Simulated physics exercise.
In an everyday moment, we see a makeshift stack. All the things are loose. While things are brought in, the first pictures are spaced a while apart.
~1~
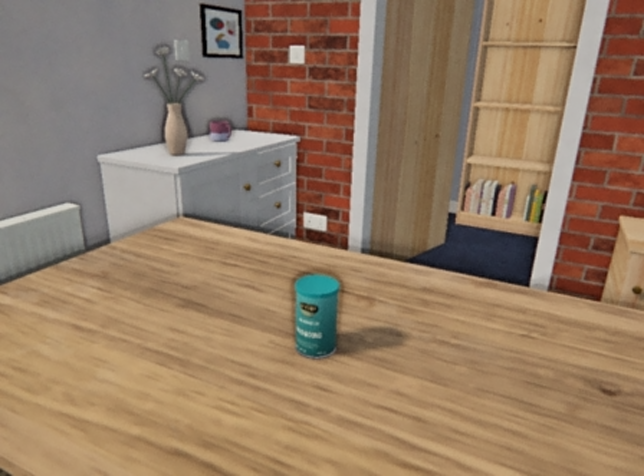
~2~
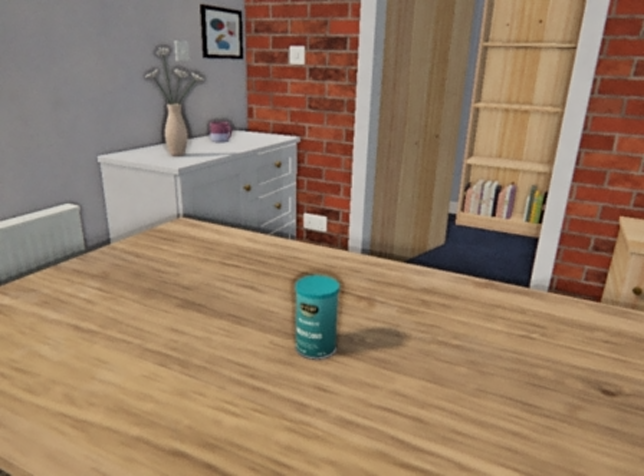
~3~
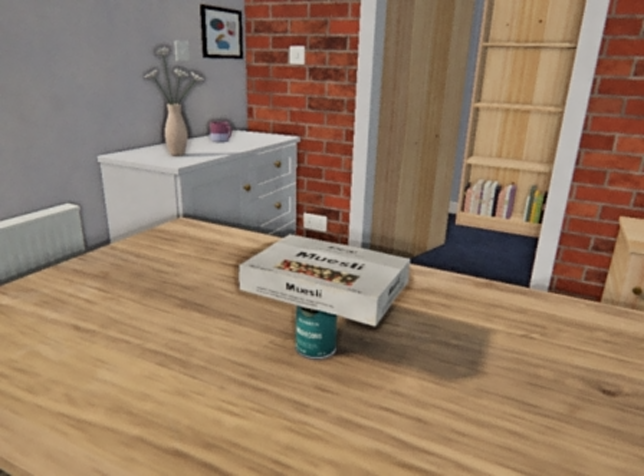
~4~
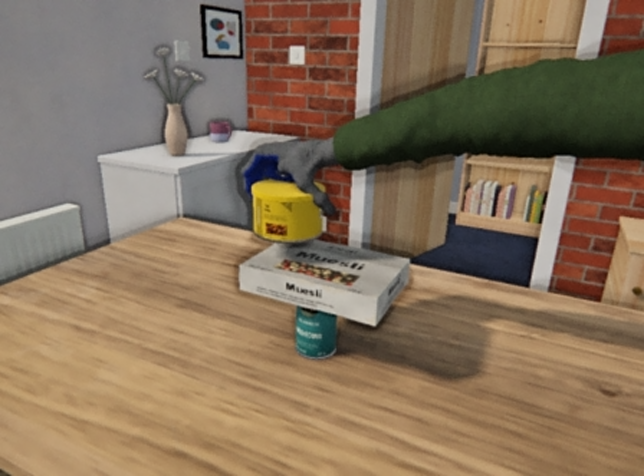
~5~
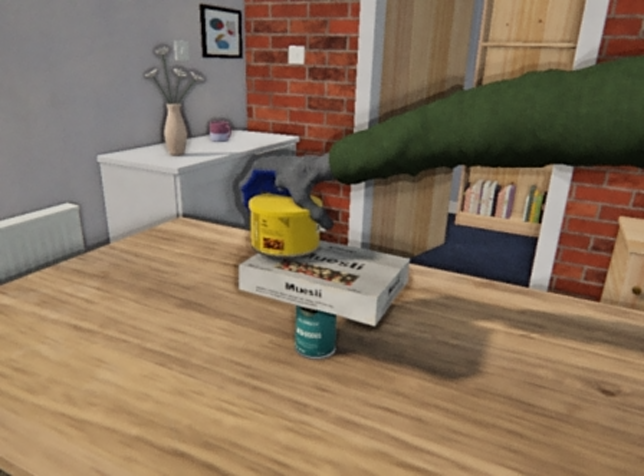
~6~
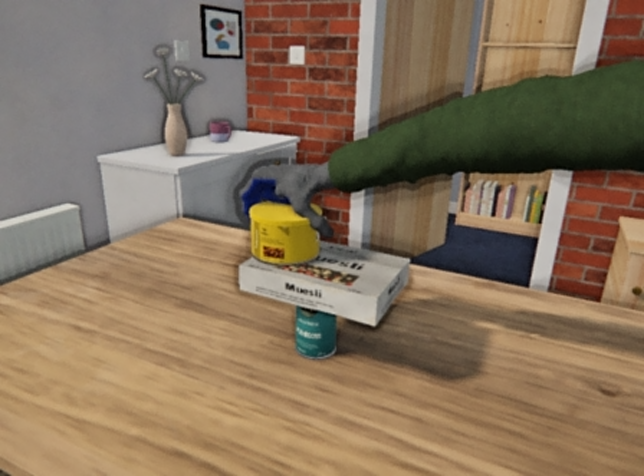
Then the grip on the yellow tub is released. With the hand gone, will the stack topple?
The stack is going to stay put.
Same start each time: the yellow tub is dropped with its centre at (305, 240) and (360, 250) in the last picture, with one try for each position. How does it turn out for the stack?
It does not fall the first time and falls the second time.
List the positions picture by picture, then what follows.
The last thing is not in view yet; turquoise tin (317, 316), in the first frame.
The last thing is not in view yet; turquoise tin (317, 317), in the second frame.
The last thing is not in view yet; turquoise tin (317, 317), in the third frame.
On its way; yellow tub (289, 210); turquoise tin (317, 317), in the fourth frame.
On its way; yellow tub (286, 224); turquoise tin (316, 317), in the fifth frame.
Set down, still held; yellow tub (286, 232); turquoise tin (317, 317), in the sixth frame.
Then, 0.40 s on from there, no change.
Then, 1.00 s on from there, yellow tub resting near (285, 232).
In the end, all 3 unmoved. At the end, from the last picture's camera, yellow tub near (285, 232). The stack keeps its balance.
